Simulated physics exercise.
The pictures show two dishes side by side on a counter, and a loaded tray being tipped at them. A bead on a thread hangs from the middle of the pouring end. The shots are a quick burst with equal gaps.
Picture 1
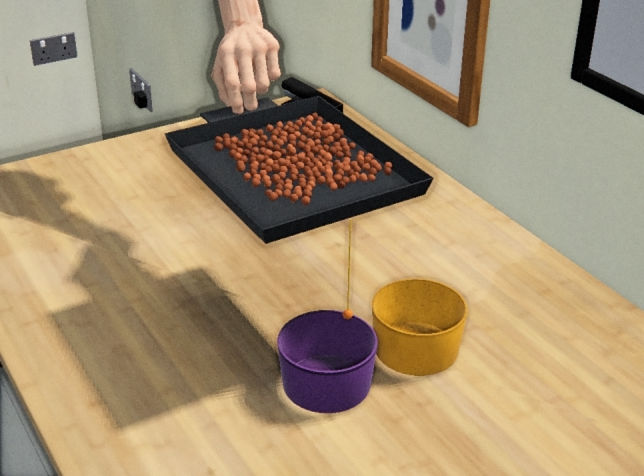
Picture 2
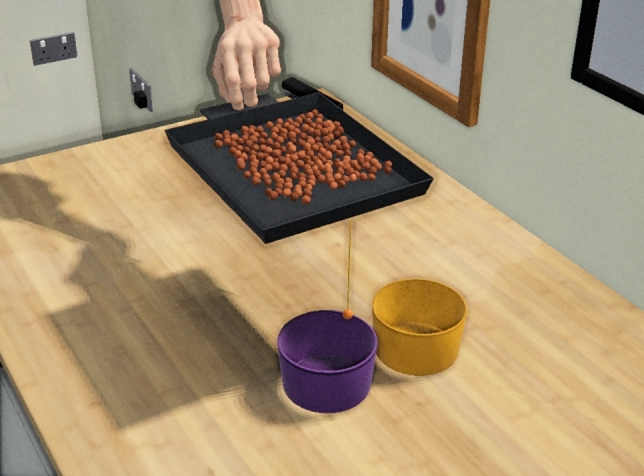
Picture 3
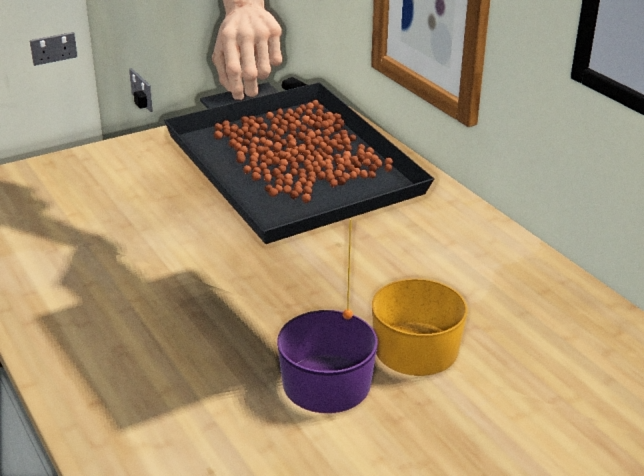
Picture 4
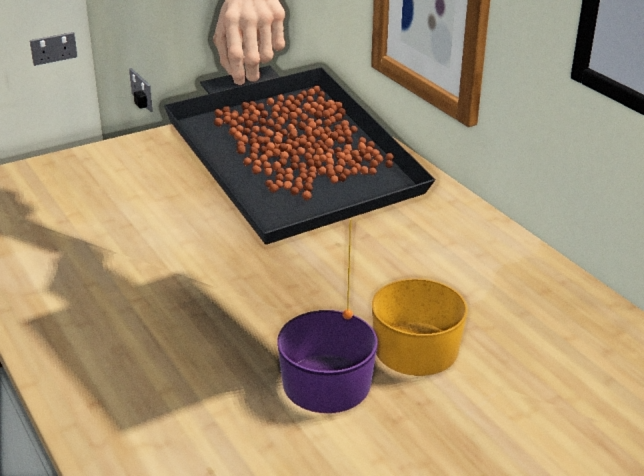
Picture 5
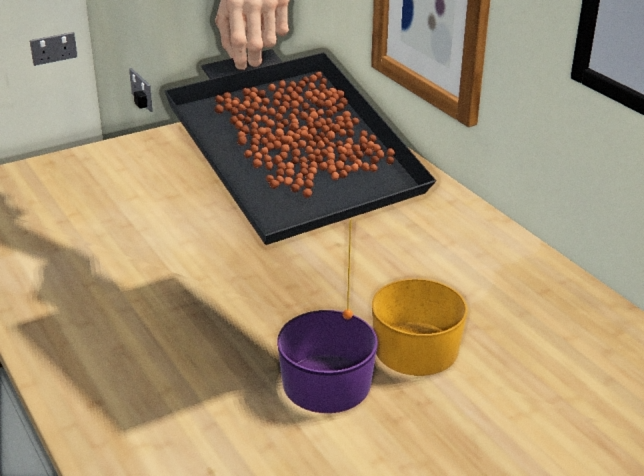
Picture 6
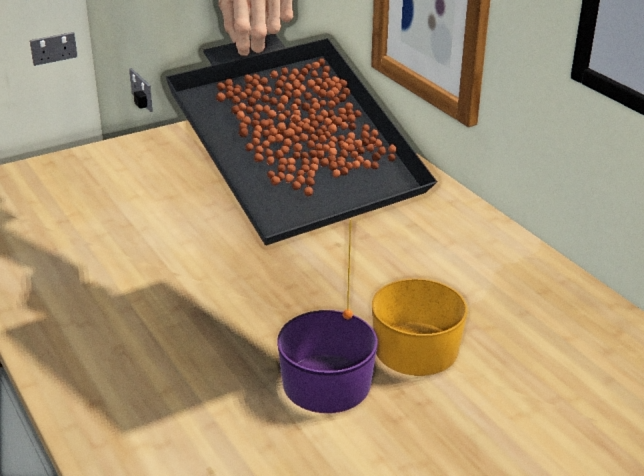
To begin with, a hand holds a dark tray of small reddish-brown pellets nearly level above a purple dish and a yellow dish on a wooden counter. The hand then rises, tilting the tray steadily more toward the dishes, while the pellets stay bunched on it and the dishes remain still.
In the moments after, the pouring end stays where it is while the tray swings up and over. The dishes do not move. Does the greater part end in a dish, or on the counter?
Caught overall: Only the smaller part.
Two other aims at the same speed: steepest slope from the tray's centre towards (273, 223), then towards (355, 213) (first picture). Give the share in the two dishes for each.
The first gives 40 %, the second 40 %.
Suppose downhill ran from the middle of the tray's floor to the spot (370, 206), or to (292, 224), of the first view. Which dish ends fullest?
One: The dish on the right. Two: The dish on the left.
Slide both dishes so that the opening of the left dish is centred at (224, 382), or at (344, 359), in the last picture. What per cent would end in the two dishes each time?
Roughly 30 per cent, and 80 per cent.
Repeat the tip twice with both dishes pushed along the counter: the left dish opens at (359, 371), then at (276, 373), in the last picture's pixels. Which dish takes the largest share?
The first try: The left dish. The second: The dish on the right.
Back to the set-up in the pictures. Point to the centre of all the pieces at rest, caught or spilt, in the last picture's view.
Near (377, 408).
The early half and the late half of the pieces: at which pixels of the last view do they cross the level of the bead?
The first part at (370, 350); the rest at (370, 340).
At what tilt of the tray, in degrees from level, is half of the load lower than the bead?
Near 120 degrees.
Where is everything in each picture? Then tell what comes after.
In the first picture, corners of the pouring end (265, 225) and (426, 177), level; middle of the load (302, 156), clay pellets; left dish (353, 386); right dish (446, 349); bead on its thread (348, 314).
In the second picture, corners of the pouring end (266, 226) and (426, 177), level; middle of the load (302, 154).
In the third picture, corners of the pouring end (266, 227) and (427, 177), tipped barely, level across its low end; middle of the load (302, 147).
In the fourth picture, corners of the pouring end (267, 228) and (428, 178), tipped a little, level across its low end; middle of the load (303, 139).
In the fifth picture, corners of the pouring end (268, 230) and (429, 179), tipped clearly, level across its low end; middle of the load (304, 130).
In the sixth picture, corners of the pouring end (268, 232) and (430, 179), tipped clearly, level across its low end; middle of the load (306, 122); left dish (353, 386); right dish (446, 349).
Just after the last frame, tray tipped steeply; almost all on the tray; just a few in the air.
A moment on, tray tipped past a quarter turn; the larger part on the tray; just a few in the left dish; about a tenth outside both; about a tenth in the air.
Further on, tray tipped past a quarter turn; roughly a quarter in the left dish; about a tenth in the right dish; roughly two thirds outside both.
When it is over, tray tipped past a quarter turn; roughly a quarter in the left dish; about a tenth in the right dish; roughly two thirds outside both.
